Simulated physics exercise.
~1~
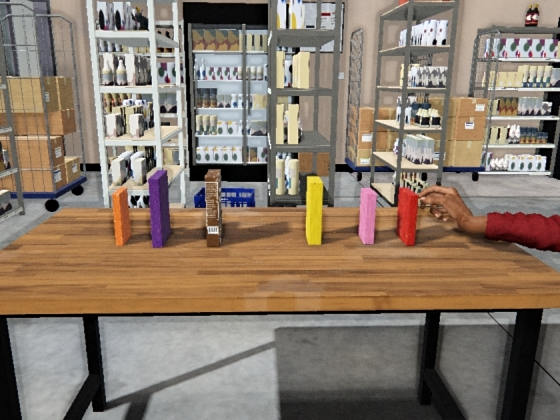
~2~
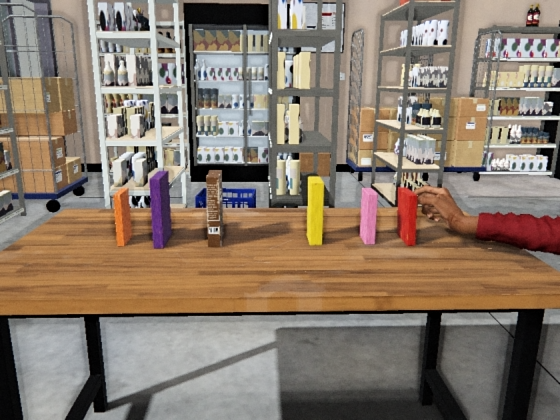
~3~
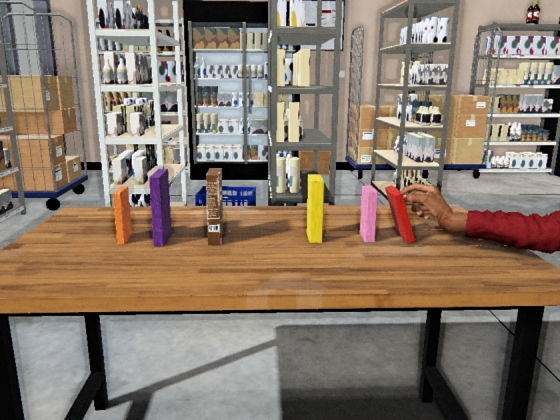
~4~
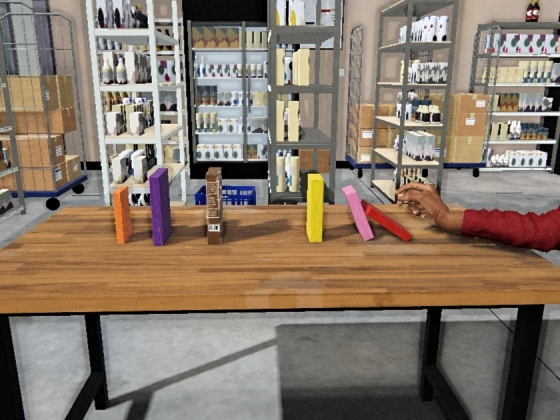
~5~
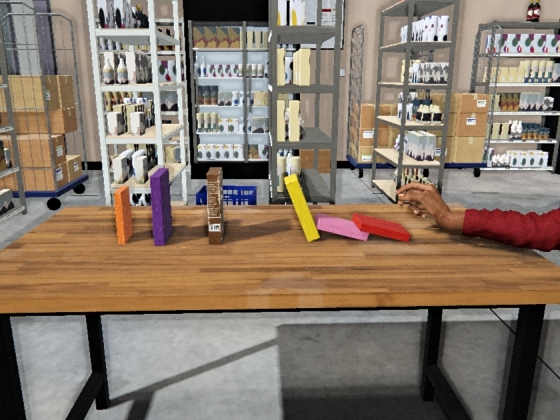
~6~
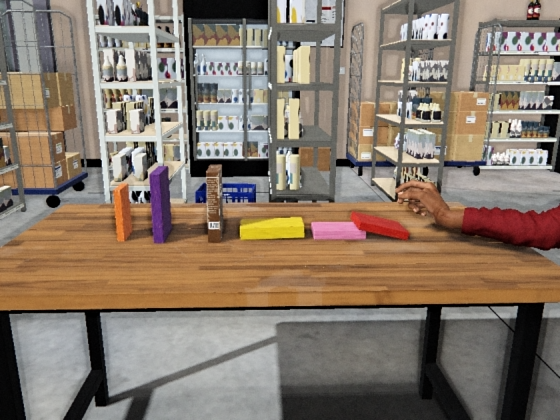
Red board tipped left by a hand toppling the pink block and yellow board, leaving brown packet, purple and orange blocks standing.
